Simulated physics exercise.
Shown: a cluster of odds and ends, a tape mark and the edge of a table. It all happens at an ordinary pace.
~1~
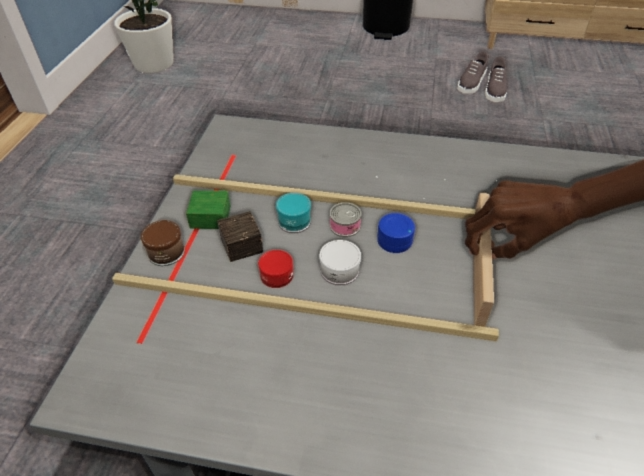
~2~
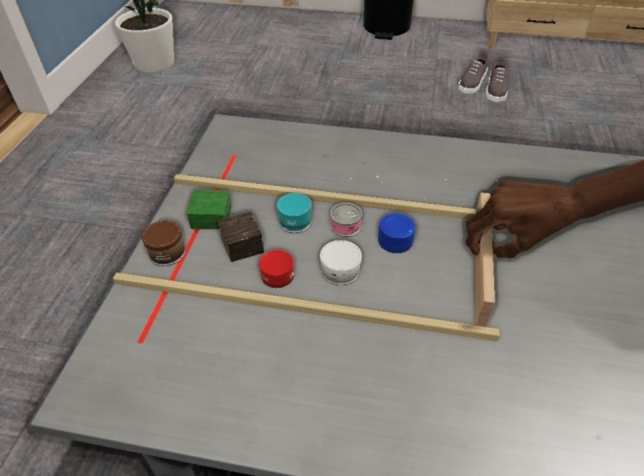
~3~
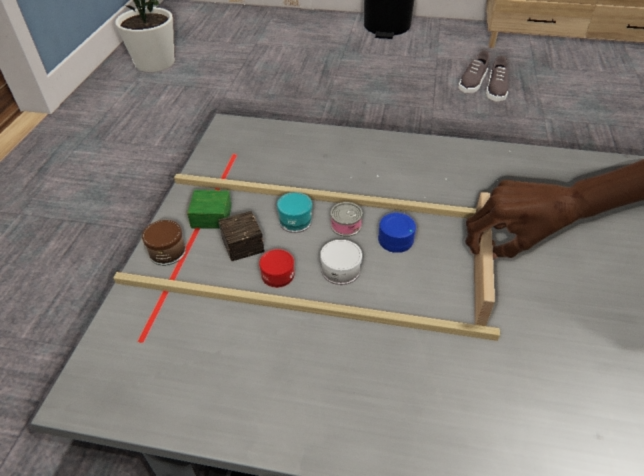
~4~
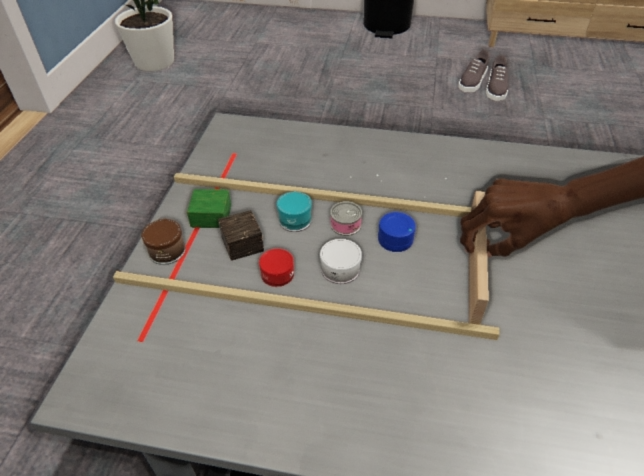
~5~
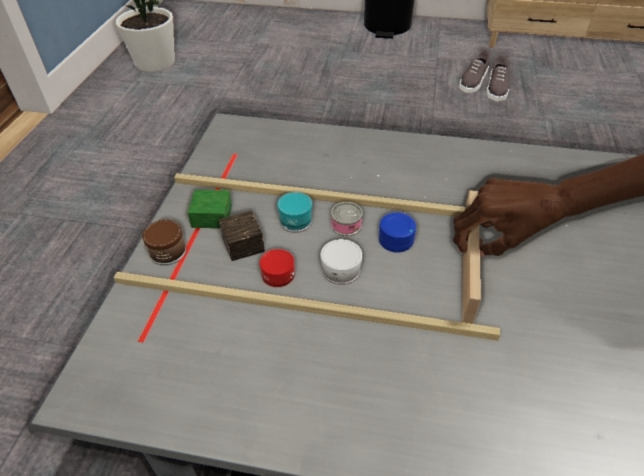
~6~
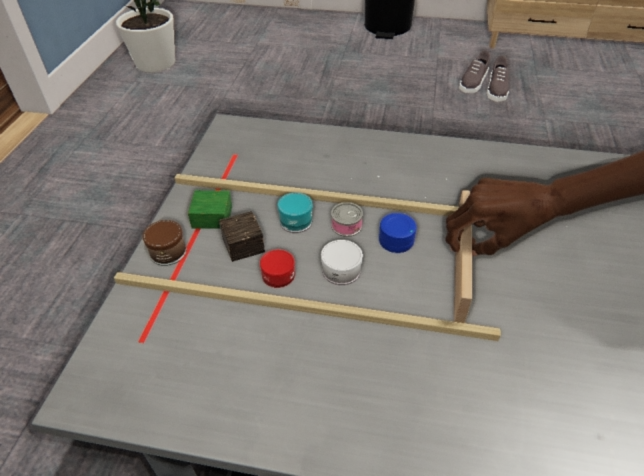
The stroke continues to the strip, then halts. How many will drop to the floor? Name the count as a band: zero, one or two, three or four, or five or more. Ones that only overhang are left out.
The count falls in the one or two band.
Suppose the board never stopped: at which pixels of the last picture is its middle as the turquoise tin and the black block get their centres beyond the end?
I'd say about (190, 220) for the first one and about (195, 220) for the second.
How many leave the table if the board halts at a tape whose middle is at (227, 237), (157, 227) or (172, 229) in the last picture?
Respectively, 0, 8 and 4.
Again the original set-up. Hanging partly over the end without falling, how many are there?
It's 3.
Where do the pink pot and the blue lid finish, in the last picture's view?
Close to (199, 190); the other close to (186, 210).
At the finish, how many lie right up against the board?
It's 4.
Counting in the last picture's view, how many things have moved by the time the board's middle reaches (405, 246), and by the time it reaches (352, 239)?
The first number is 1, the next one 3.
Early on, none off yet; brown pot at rest near (165, 243); green block at rest near (211, 210); black block at rest near (242, 236).
A while later, none off yet; brown pot at rest near (165, 243); green block at rest near (211, 210); black block moving near (239, 235).
Further along, none off yet; brown pot moving near (160, 245); green block travelled about its own width near (168, 200); black block travelled well along near (185, 222).
Finally, the number that fall off is one or two; lost, green block.
